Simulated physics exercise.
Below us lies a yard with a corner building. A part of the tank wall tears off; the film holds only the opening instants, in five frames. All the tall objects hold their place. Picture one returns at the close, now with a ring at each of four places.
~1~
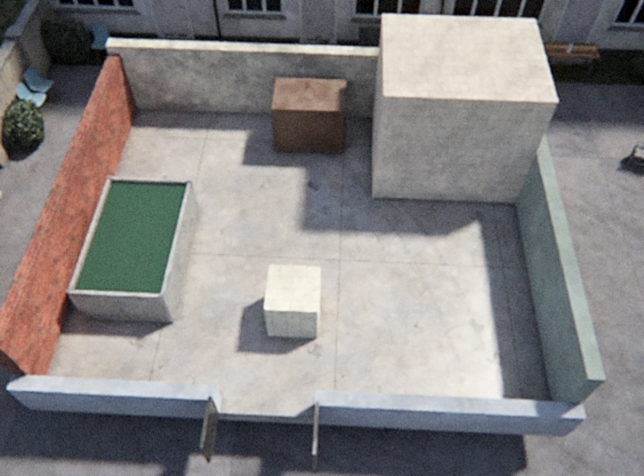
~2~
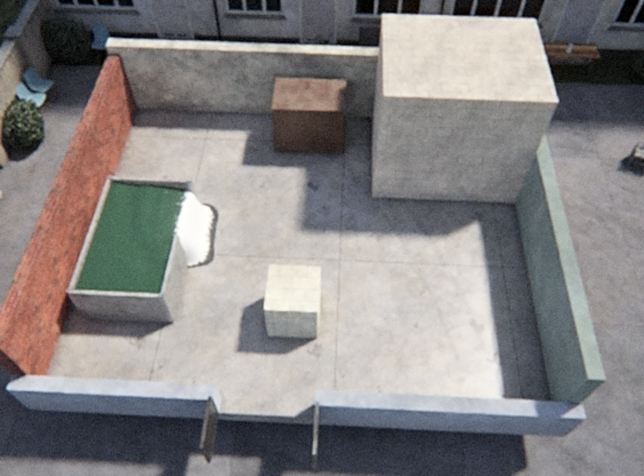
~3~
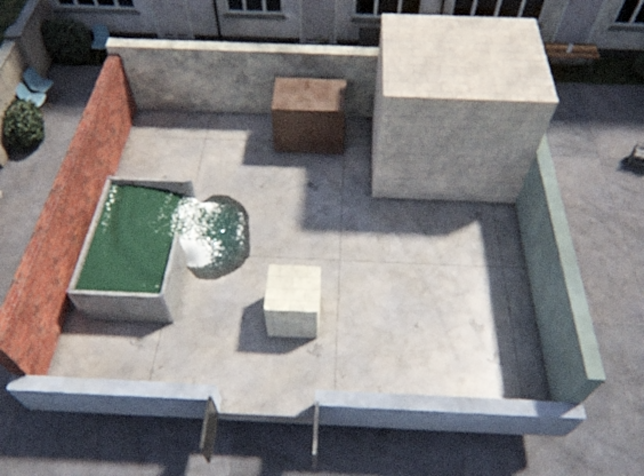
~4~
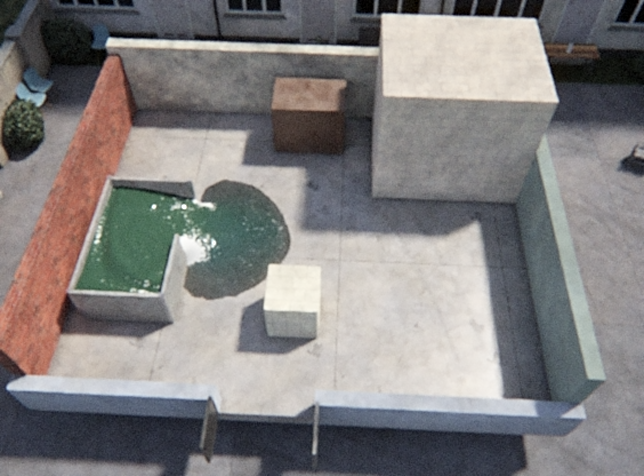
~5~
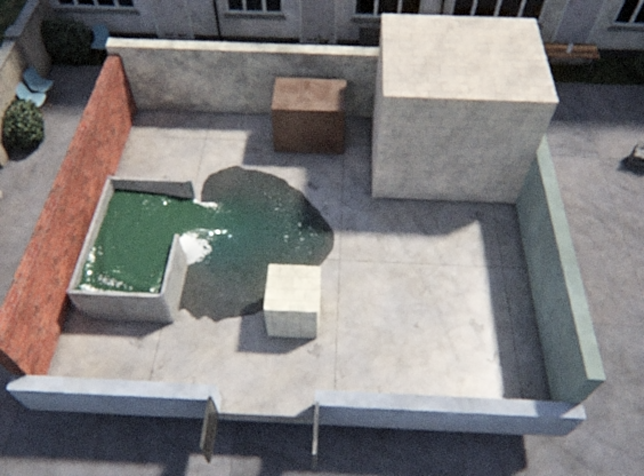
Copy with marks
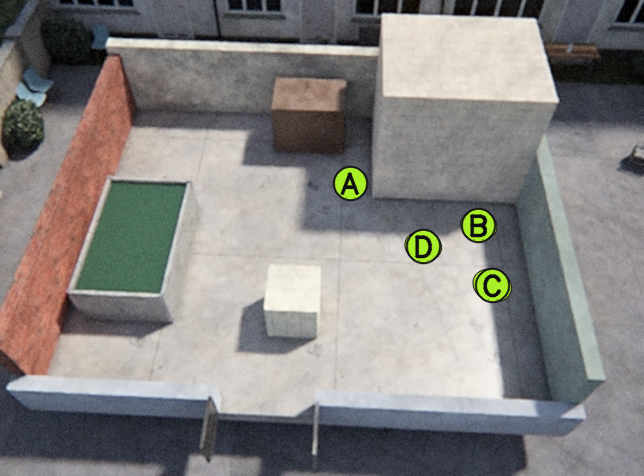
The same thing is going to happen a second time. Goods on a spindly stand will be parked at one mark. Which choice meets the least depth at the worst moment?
D works best here.
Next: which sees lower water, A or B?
The answer is B.
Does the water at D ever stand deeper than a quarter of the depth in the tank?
No, less.
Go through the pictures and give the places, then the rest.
Tank full, its middle at (135, 235); open gate at (266, 391).
Water covers 1 % of the ground and shows as far out as (205, 207).
Water covers 4 % of the ground and shows as far out as (243, 256).
Water covers 9 % of the ground and shows as far out as (286, 248).
Water covers 16 % of the ground and shows as far out as (328, 231).
On the marked copy, A at (350, 183); B at (478, 225); C at (492, 285); D at (423, 246).
With A, the water peaks at about 38 % of the depth that stood in the tank.
With B, the water peaks at about 26 % of the depth that stood in the tank.
With C, the water peaks at about 28 % of the depth that stood in the tank.
With D, the water peaks at about 13 % of the depth that stood in the tank.
